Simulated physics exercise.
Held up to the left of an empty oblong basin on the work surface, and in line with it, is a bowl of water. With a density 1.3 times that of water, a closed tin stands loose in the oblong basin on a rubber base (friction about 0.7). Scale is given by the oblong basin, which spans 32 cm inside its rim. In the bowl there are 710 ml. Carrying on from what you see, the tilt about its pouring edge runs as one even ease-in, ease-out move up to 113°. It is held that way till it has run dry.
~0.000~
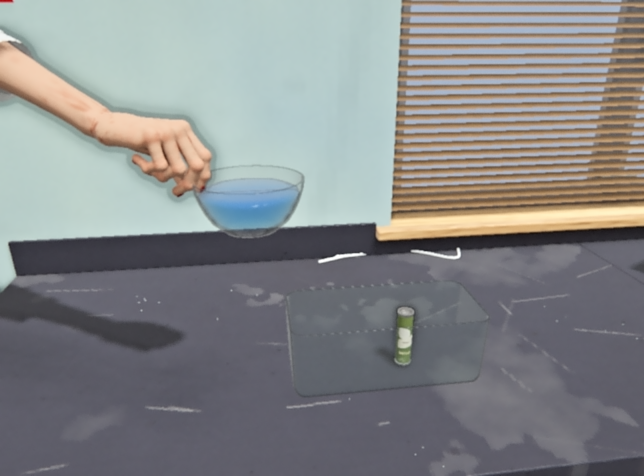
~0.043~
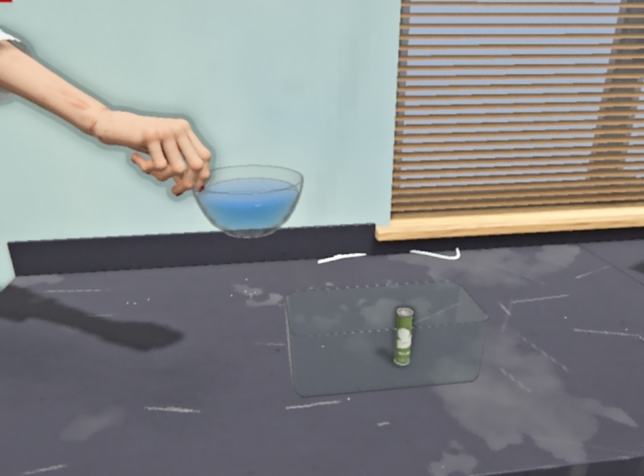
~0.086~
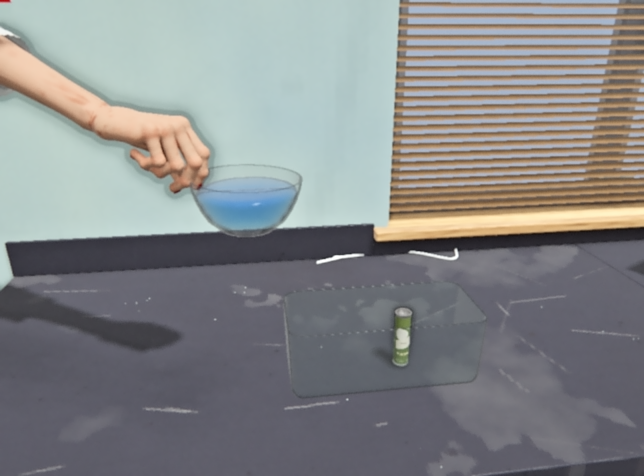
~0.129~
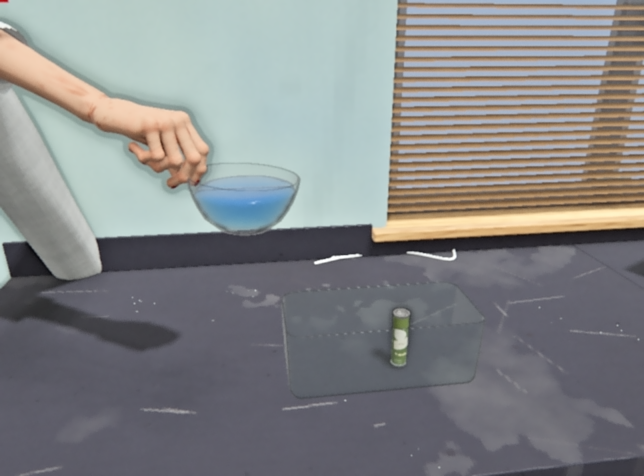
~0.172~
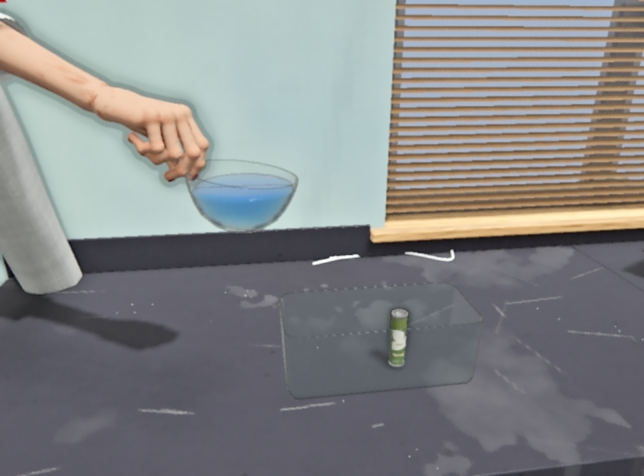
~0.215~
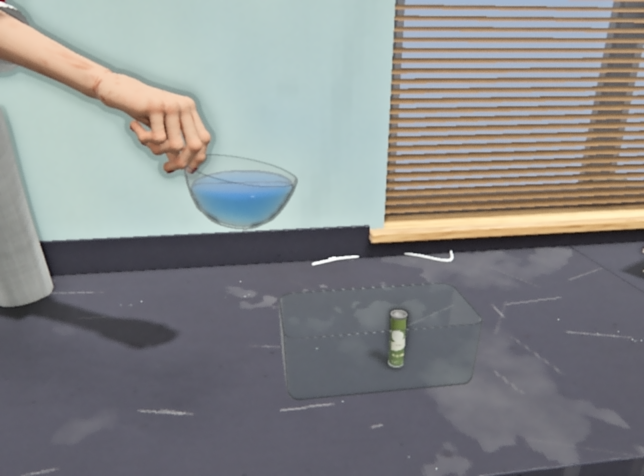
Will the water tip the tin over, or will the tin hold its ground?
It is tipped over.
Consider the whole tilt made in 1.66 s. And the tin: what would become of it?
In that case the tin stays vertical.
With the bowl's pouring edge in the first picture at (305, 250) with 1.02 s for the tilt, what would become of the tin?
Then it keeps standing.
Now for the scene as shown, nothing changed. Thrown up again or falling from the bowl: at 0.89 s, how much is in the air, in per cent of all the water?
Roughly 24 %.
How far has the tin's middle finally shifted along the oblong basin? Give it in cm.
6.5 cm.
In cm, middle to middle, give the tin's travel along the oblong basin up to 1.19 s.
About 6 cm.
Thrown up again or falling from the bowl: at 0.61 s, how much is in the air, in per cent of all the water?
Close to 48 per cent, I'd say.
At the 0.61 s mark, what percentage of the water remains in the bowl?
Close to 48 percent of the liquid remains at that time.
By 0.61 s the tilt is 73° and 49 per cent is still to pour; the tin stands where it began.
By 0.89 s the tilt is 109° and 0 per cent is still to pour; the tin leans 14°.
By 1.19 s the tilt is 113° and 0 per cent is still to pour; the tin lies on its side.
By 1.52 s the tilt is 113° and 0 per cent is still to pour; the tin lies on its side.
At rest the tin lies on its side.
